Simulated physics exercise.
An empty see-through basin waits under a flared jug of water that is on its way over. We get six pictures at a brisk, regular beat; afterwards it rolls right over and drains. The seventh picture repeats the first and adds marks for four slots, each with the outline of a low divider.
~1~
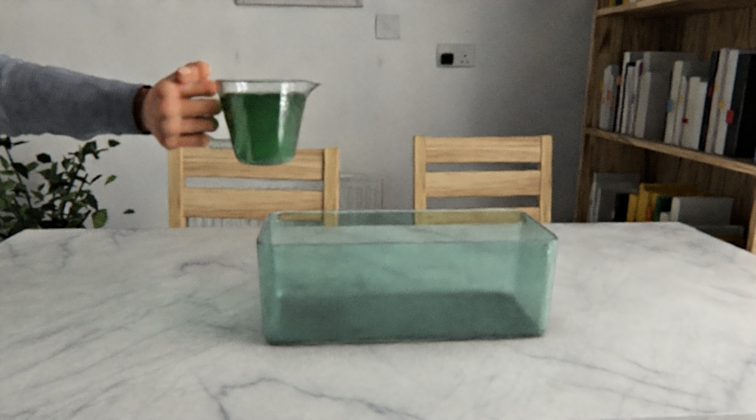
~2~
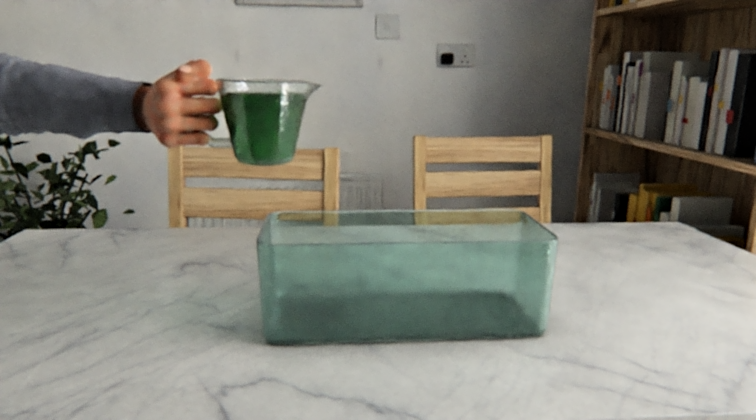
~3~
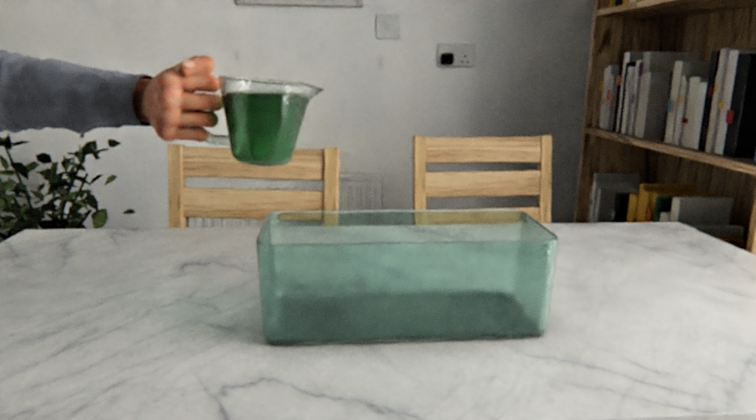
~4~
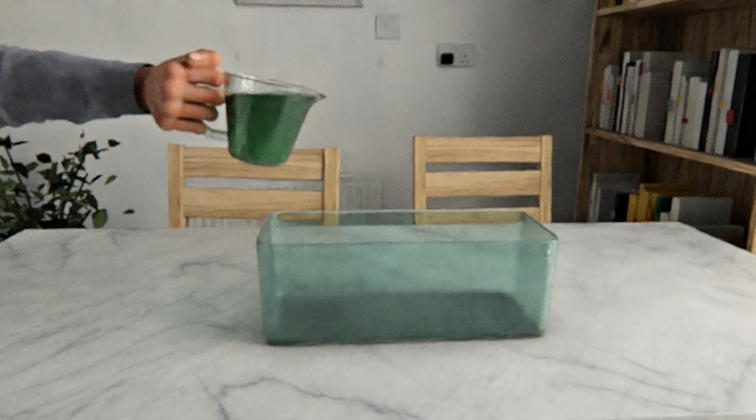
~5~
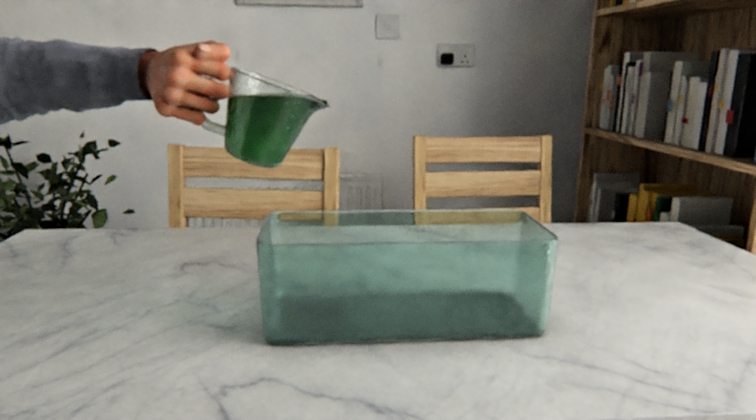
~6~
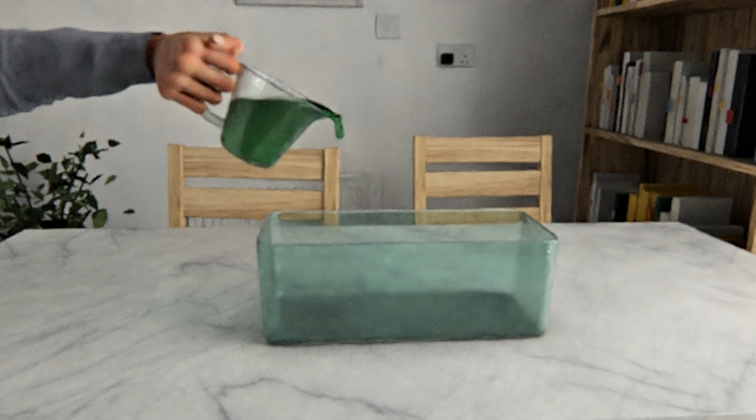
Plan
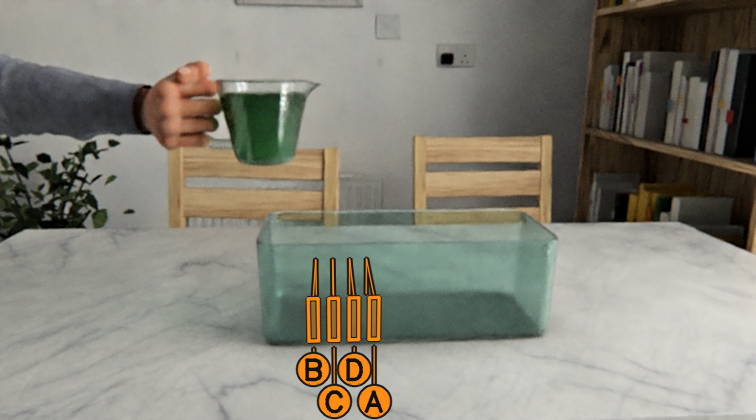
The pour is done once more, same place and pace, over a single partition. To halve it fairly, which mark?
I would pick place A.
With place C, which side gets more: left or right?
More ends on the right.
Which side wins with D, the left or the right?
The right one.
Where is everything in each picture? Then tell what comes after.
Upright, lip at (320, 84); basin from (264, 341) to (546, 333); nothing has left yet, in the first frame.
Upright, lip at (320, 85); nothing has left yet, in the second frame.
Tipped about 5°, lip at (323, 89); nothing has left yet, in the third frame.
Tipped about 11°, lip at (326, 96); nothing has left yet, in the fourth frame.
Tipped about 20°, lip at (329, 105); nothing has left yet, in the fifth frame.
Tipped about 30°, lip at (331, 117); water is over the lip, down to (339, 136), in the sixth frame.
In orange, A at (374, 346); B at (313, 348); C at (334, 347); D at (354, 347).
With A, about 53 % ends left of the wall and 46 % right of it.
With B, about 4 % ends left of the wall and 96 % right of it.
With C, about 8 % ends left of the wall and 92 % right of it.
With D, about 22 % ends left of the wall and 77 % right of it.
